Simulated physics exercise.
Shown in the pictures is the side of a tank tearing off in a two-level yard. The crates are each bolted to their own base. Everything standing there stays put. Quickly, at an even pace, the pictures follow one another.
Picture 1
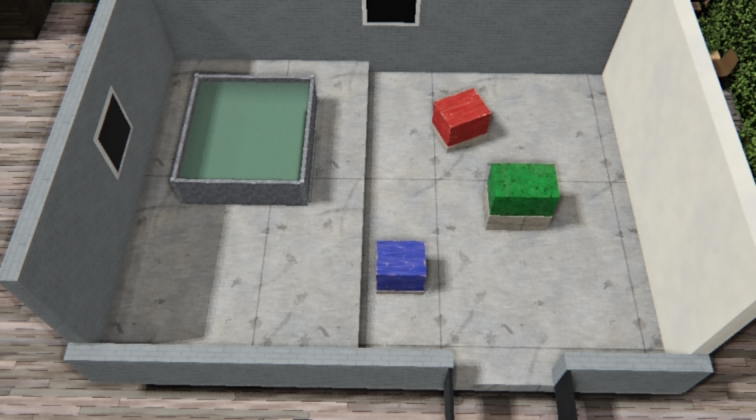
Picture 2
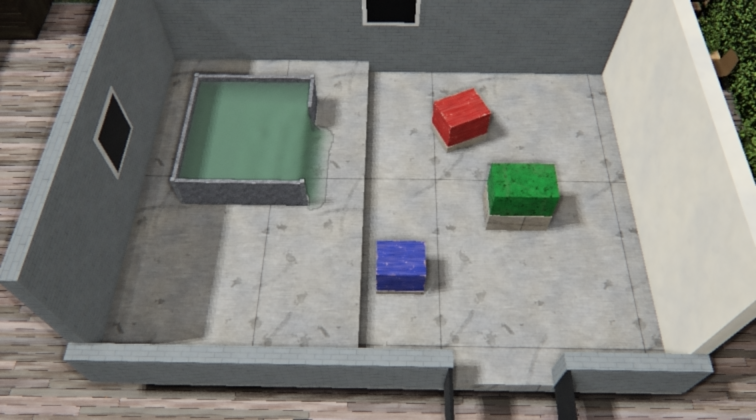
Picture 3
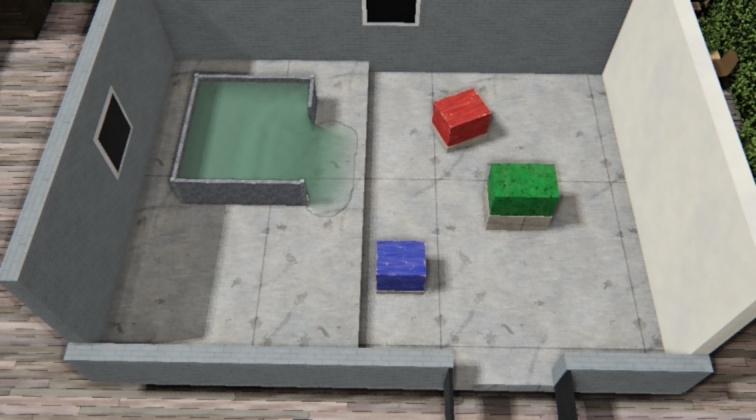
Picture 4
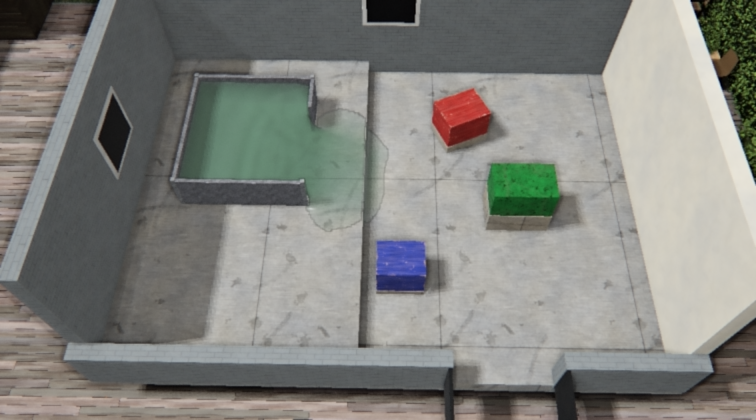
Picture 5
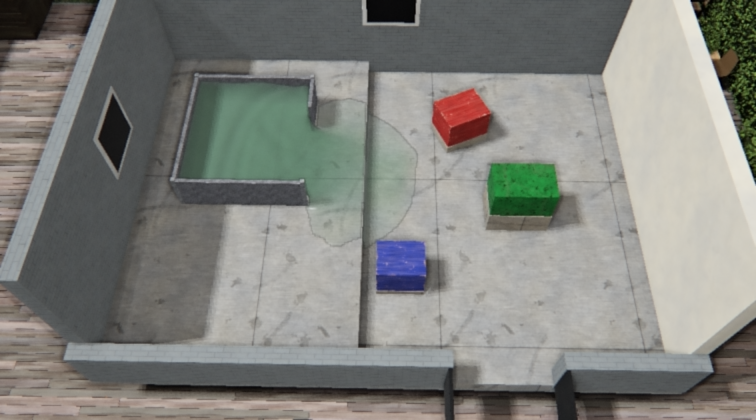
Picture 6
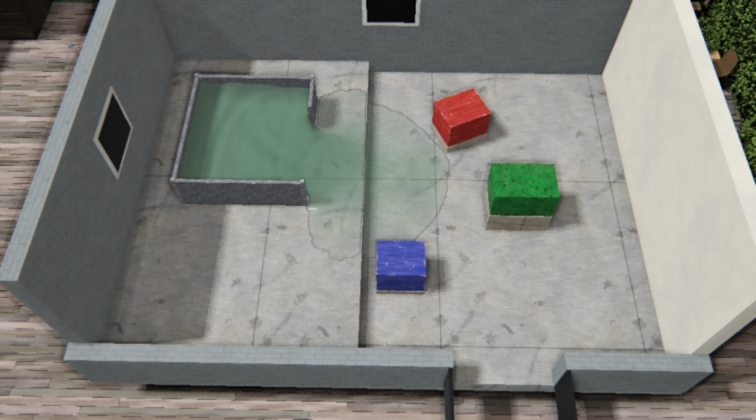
A walled tank losing part of its right side and pouring greenish water rightward across a yard toward red, green and blue blocks.
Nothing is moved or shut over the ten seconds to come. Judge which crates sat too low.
The red crate was too low. The green crate was not too low. The blue crate was too low.
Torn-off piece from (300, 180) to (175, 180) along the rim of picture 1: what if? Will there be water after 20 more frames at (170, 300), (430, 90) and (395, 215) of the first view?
Going through them in turn: Reached by the flood, then still unsoaked, then still unsoaked.
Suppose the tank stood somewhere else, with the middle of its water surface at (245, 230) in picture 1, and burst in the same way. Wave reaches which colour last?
It is the red one.
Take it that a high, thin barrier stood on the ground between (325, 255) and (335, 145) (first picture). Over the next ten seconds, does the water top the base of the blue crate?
Well, the blue crate comes through dry in the end.
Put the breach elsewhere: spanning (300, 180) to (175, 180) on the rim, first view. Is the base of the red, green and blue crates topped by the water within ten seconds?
Result: Red is not reached; green is not reached; blue is swamped.
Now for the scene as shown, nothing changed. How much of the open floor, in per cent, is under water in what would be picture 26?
Around 55 percent of it.
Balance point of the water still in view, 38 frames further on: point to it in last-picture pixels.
The water centres close to (456, 189).
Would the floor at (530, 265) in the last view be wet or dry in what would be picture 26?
Lab note: Spot reads soaked.
A moment on, water covers 25 % of the floor; the red crate water round its plinth, the green crate water round its plinth, the blue crate water round its plinth.
Next, water covers 40 % of the floor; the red crate water round its plinth, the green crate water round its plinth, the blue crate water round its plinth.
Then, water covers 55 % of the floor; the red crate water round its plinth, the green crate water round its plinth, the blue crate water round its plinth.
Later, water covers 60 % of the floor; the red crate water round its plinth, the green crate water round its plinth, the blue crate water round its plinth.
In the end, water covers 60 % of the floor; the red crate was topped, the green crate stayed above the water, the blue crate was topped.
